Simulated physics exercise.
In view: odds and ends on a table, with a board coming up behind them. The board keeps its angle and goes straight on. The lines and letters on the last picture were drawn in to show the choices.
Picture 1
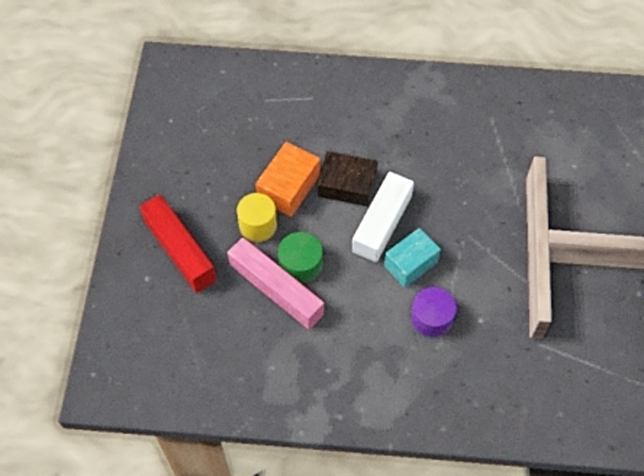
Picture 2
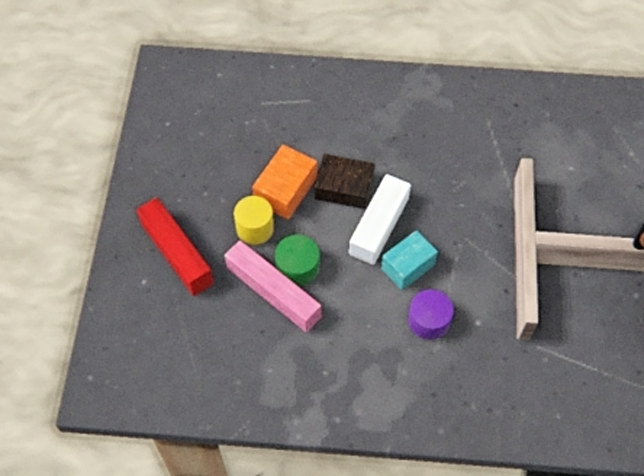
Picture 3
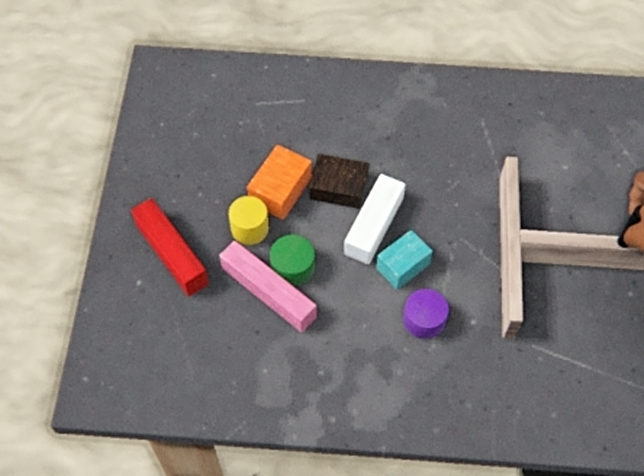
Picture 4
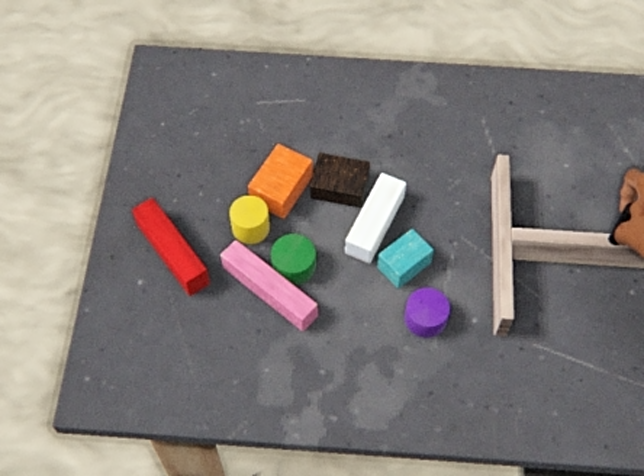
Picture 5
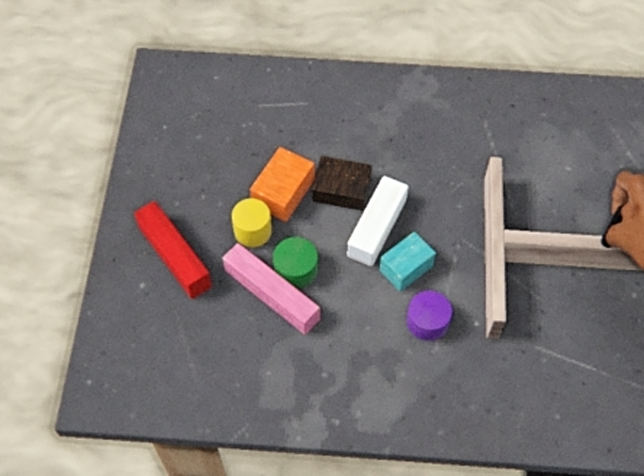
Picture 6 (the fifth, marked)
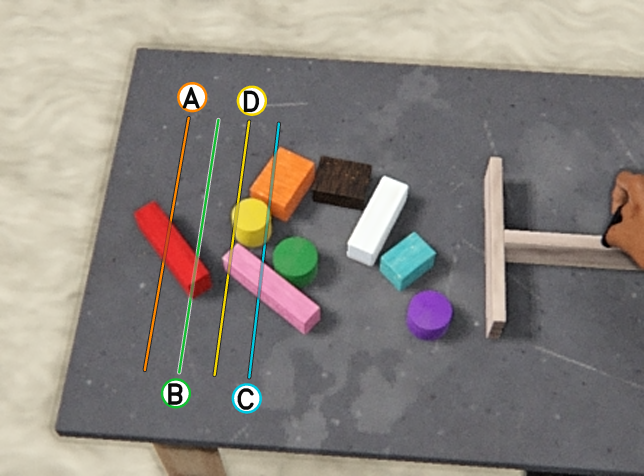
The clip shows colored blocks and cylinders lying on a dark tabletop while a hand comes into view at the right, moving a T-shaped wooden board a short way left toward them; the pieces stay in place relative to one another.
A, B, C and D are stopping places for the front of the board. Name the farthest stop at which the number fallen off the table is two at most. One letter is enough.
No third one falls up to A.
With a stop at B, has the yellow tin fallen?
No.
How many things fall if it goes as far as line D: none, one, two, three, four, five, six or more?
In all, none.
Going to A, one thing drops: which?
The red stick goes over.
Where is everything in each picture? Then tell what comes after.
Pink bar (276, 284); green tin (300, 258); white stick (383, 217), in the first picture.
Board (530, 236); red stick (175, 247), in the second picture.
Board (514, 235); turquoise block (404, 260), in the third picture.
Board (506, 233); yellow tin (250, 220), in the fourth picture.
Board (498, 235); pink bar (271, 289); green tin (295, 263); white stick (378, 221), in the fifth picture.
On the marked copy, A at (168, 235); B at (200, 237); C at (265, 241); D at (233, 239).
Taking A. A third of the way, board (379, 227); purple tin (346, 311); black block (325, 177).
Two thirds of the way, board (261, 220); red stick (145, 256); yellow tin (194, 208).
When it is over, board (168, 214); red stick over the edge; yellow tin (119, 182); one fallen.
As for the rest, B is within the limit but short; C is within the limit but short; D is within the limit but short.
